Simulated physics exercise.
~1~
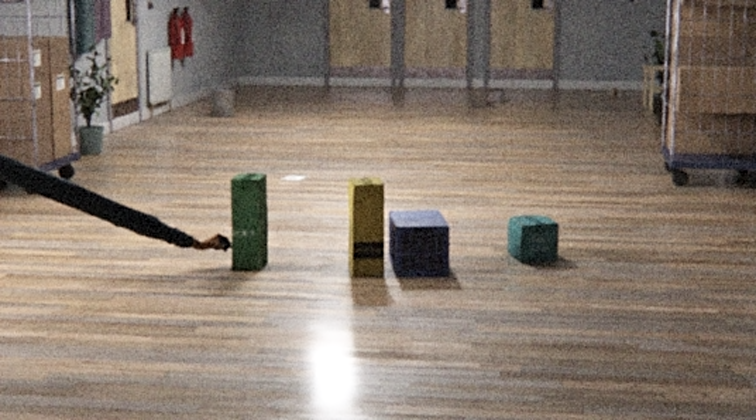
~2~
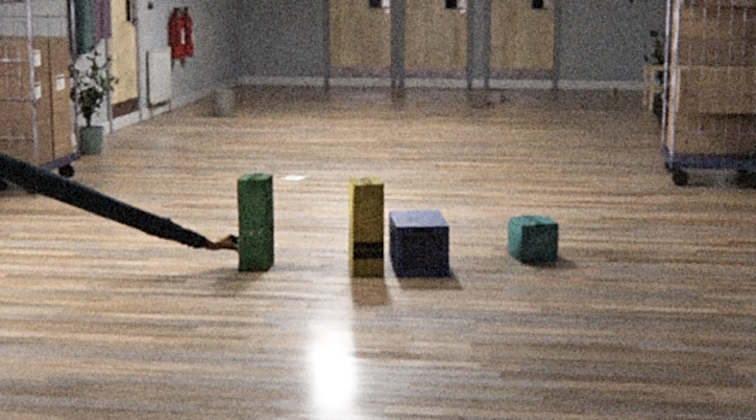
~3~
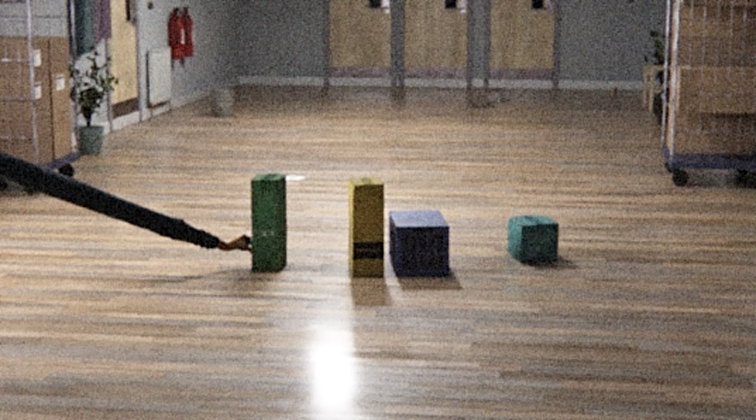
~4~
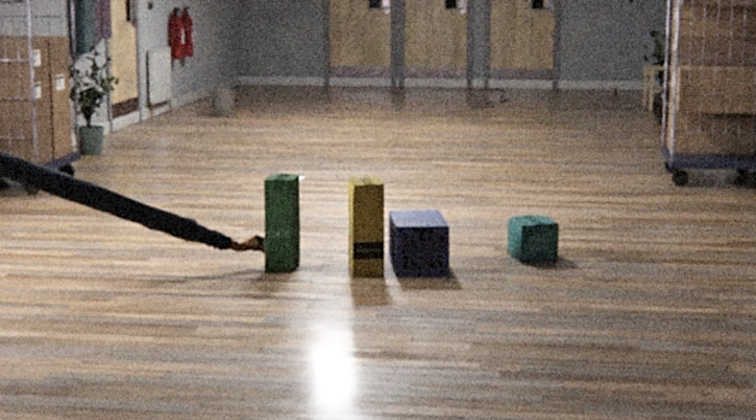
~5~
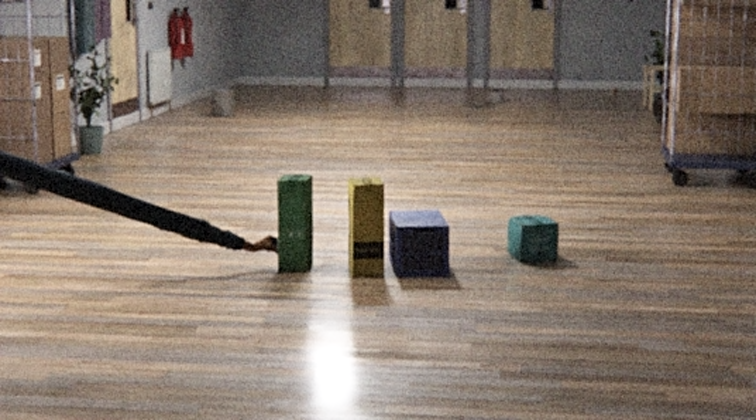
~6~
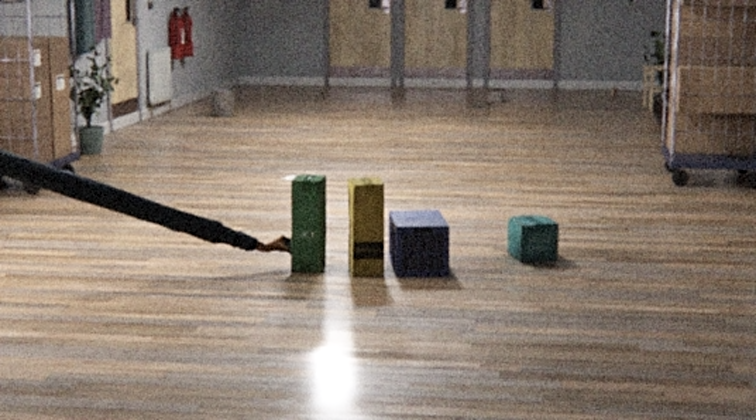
In this clip, a dark-sleeved arm pushes a tall green box steadily right across a wooden floor toward a yellow box, a blue crate and a turquoise parcel, which stay put. The green box ends upright, just short of the yellow one.
